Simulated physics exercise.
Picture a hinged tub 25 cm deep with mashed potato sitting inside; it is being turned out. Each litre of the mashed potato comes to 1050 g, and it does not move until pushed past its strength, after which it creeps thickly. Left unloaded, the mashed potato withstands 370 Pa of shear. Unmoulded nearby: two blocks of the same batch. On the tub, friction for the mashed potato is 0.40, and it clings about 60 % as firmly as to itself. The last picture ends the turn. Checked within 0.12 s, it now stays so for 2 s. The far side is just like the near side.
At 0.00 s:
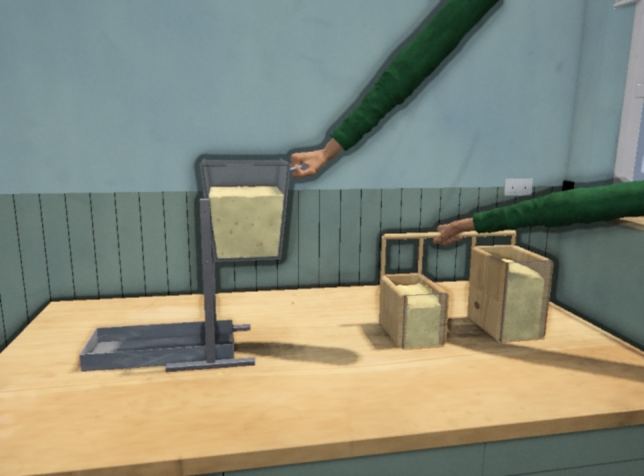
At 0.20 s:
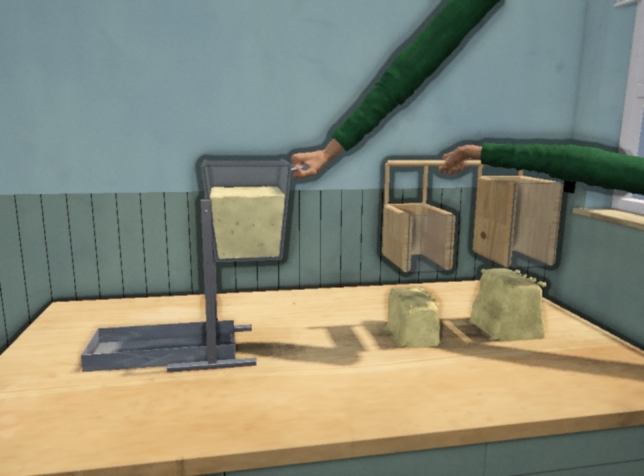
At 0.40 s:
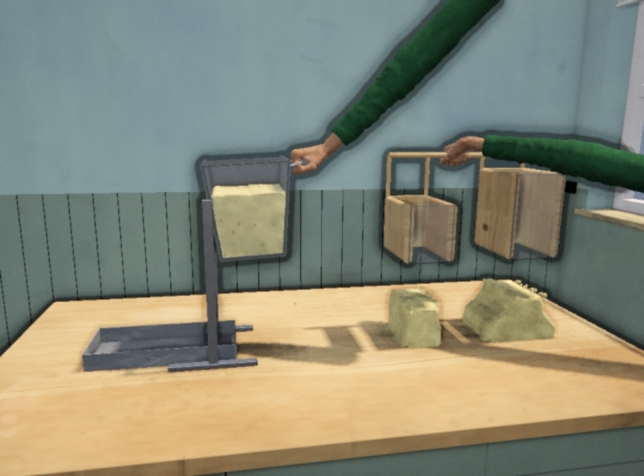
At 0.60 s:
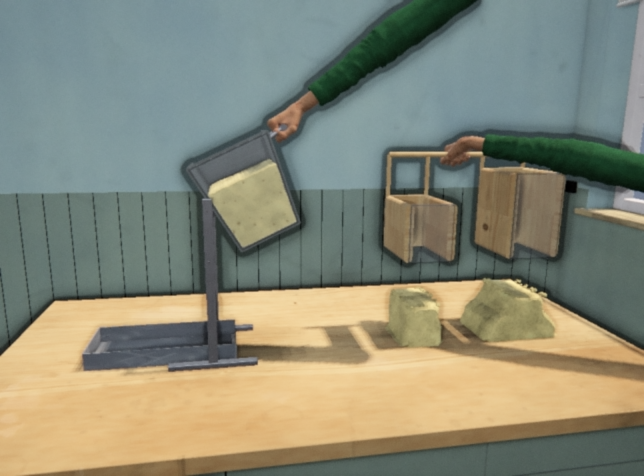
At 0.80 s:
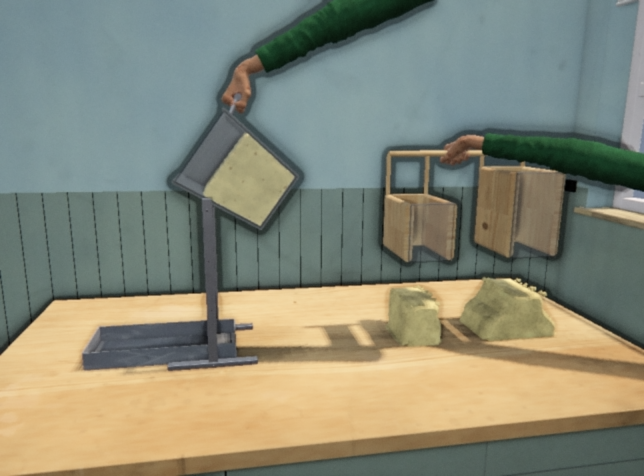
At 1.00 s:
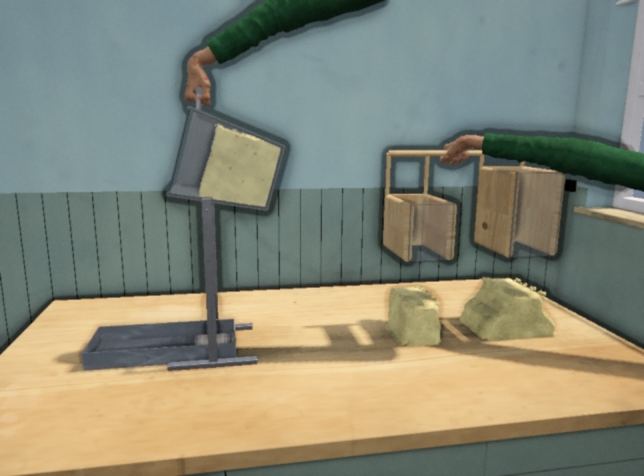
In a room with pale blue walls above green panelling, a light wooden counter is seen from the front and slightly above, the view steady. A grey tub of pale yellow mash hangs on a stand at left, beside two wooden moulds at right. One green-sleeved arm lifts the moulds off two blocks, the right one slumping most, then another turns the tub steadily anticlockwise, mash still inside.
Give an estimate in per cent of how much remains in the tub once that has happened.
100 %.
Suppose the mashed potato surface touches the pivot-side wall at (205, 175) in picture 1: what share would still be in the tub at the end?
I'd say close to 100 % stays in the tub.
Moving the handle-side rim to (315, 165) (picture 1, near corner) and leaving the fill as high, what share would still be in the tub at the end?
It would be near 90 %.
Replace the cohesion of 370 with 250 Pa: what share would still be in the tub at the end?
The share would be near 100 %.
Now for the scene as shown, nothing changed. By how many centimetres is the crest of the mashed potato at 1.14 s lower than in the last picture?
Around 1 cm below its level in the last picture.
After 1.14 s, the tub is at 74 degrees and holds 100 %.
After 1.31 s, the tub is at 74 degrees and holds 100 %.
After 1.48 s, the tub is at 74 degrees and holds 100 %.
After 1.65 s, the tub is at 74 degrees and holds 100 %.
After 3.00 s, the tub is at 74 degrees and holds 100 %.
